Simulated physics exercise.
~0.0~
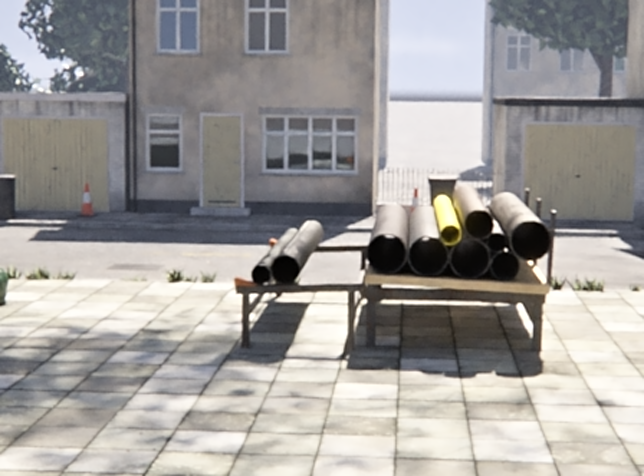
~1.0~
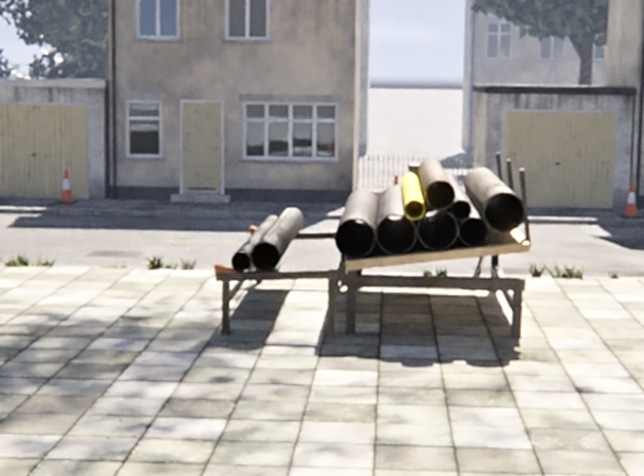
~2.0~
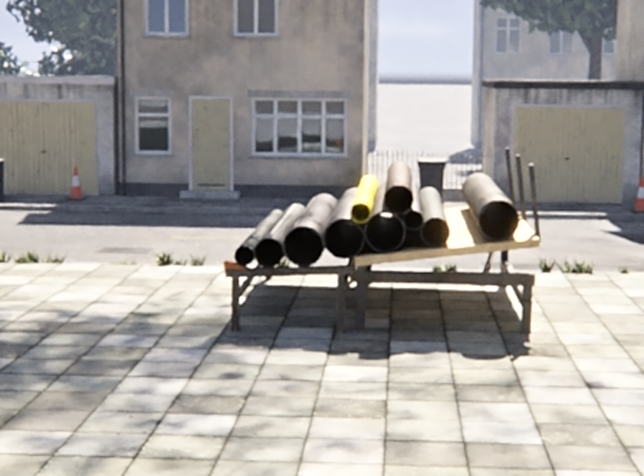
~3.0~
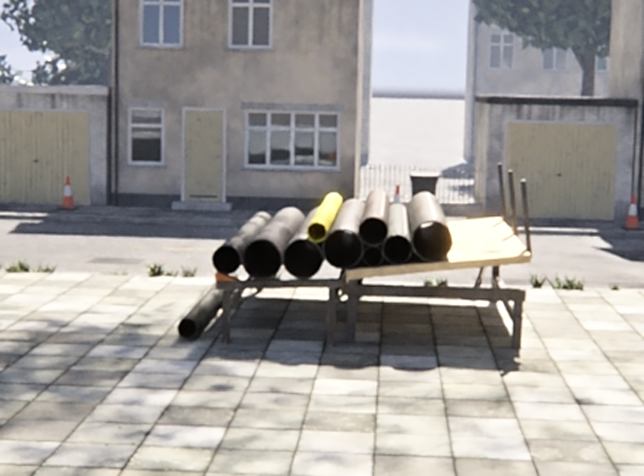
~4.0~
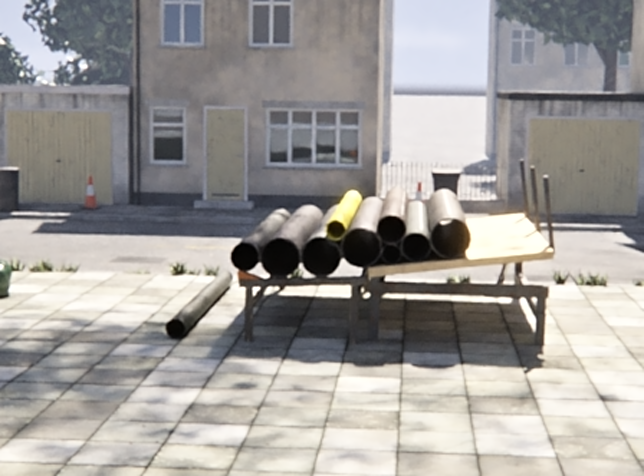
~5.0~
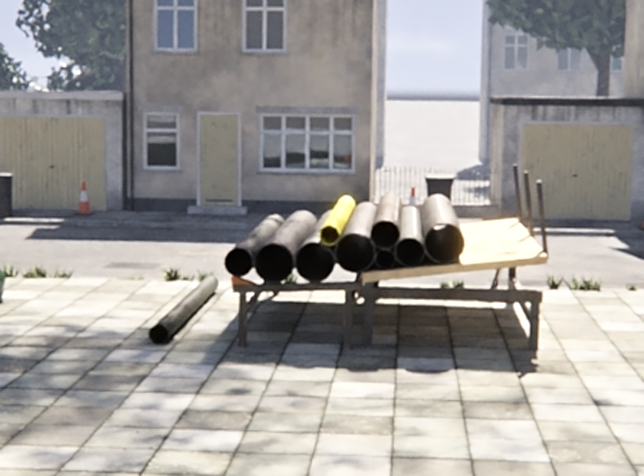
We see dark pipes and a yellow one piled on a table that tips, sending them rolling left onto a lower rack; one dark pipe drops off the left end to the paving, while the yellow pipe stays up, resting on the others.
